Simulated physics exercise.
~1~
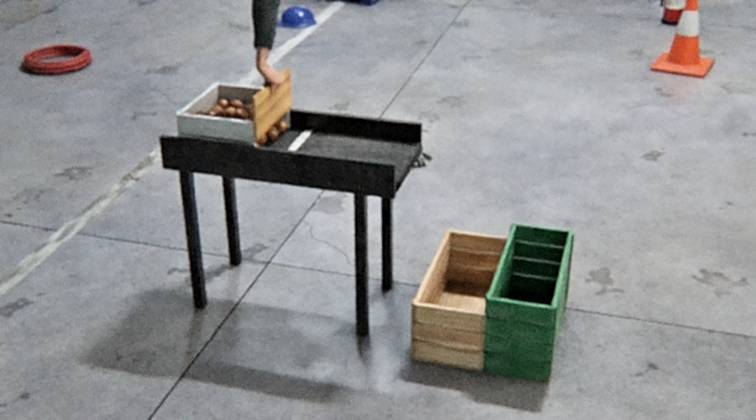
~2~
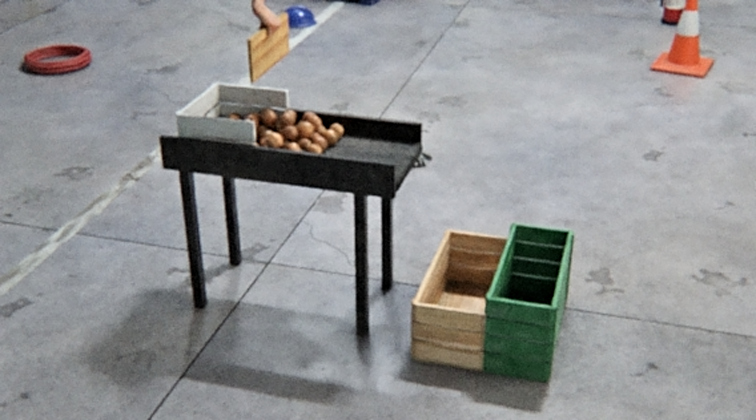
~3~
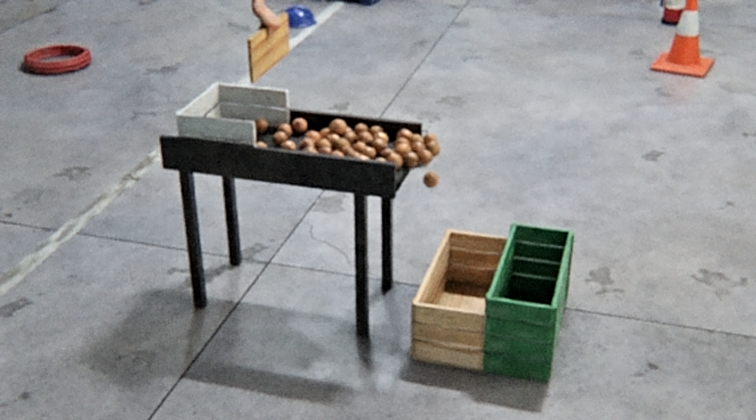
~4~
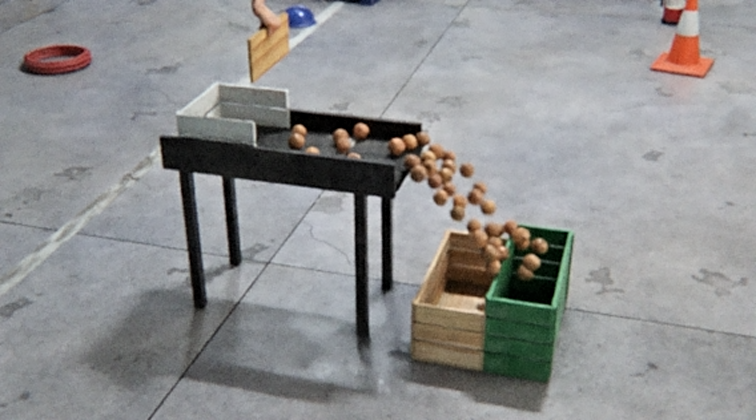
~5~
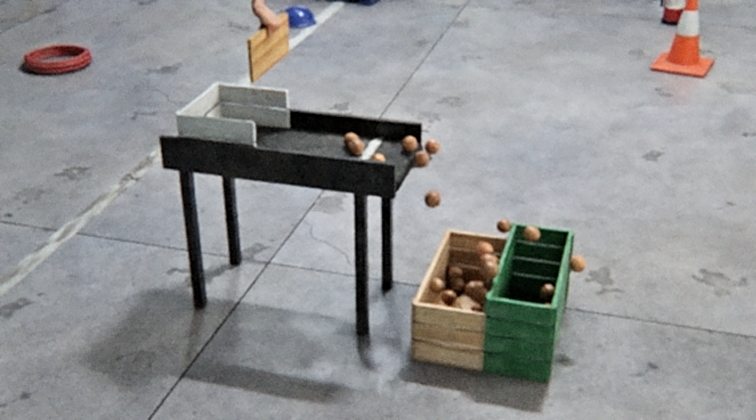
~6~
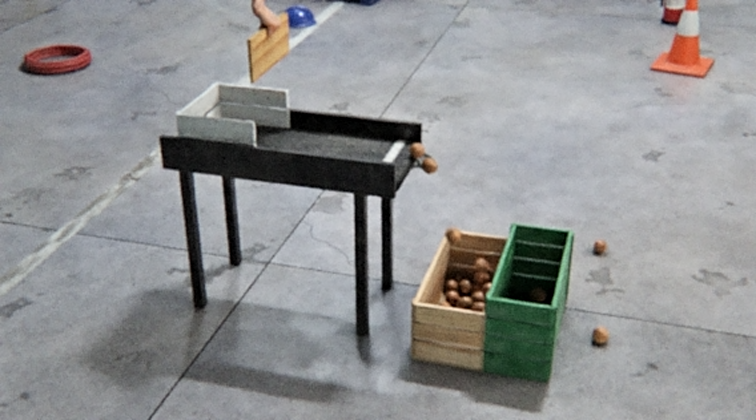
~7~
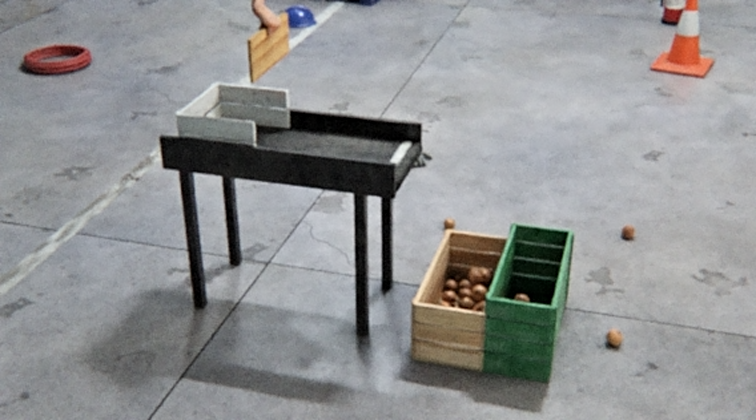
Hand lifting a wooden gate, releasing brown balls along a black belt into wooden and green boxes, a few landing on the floor.
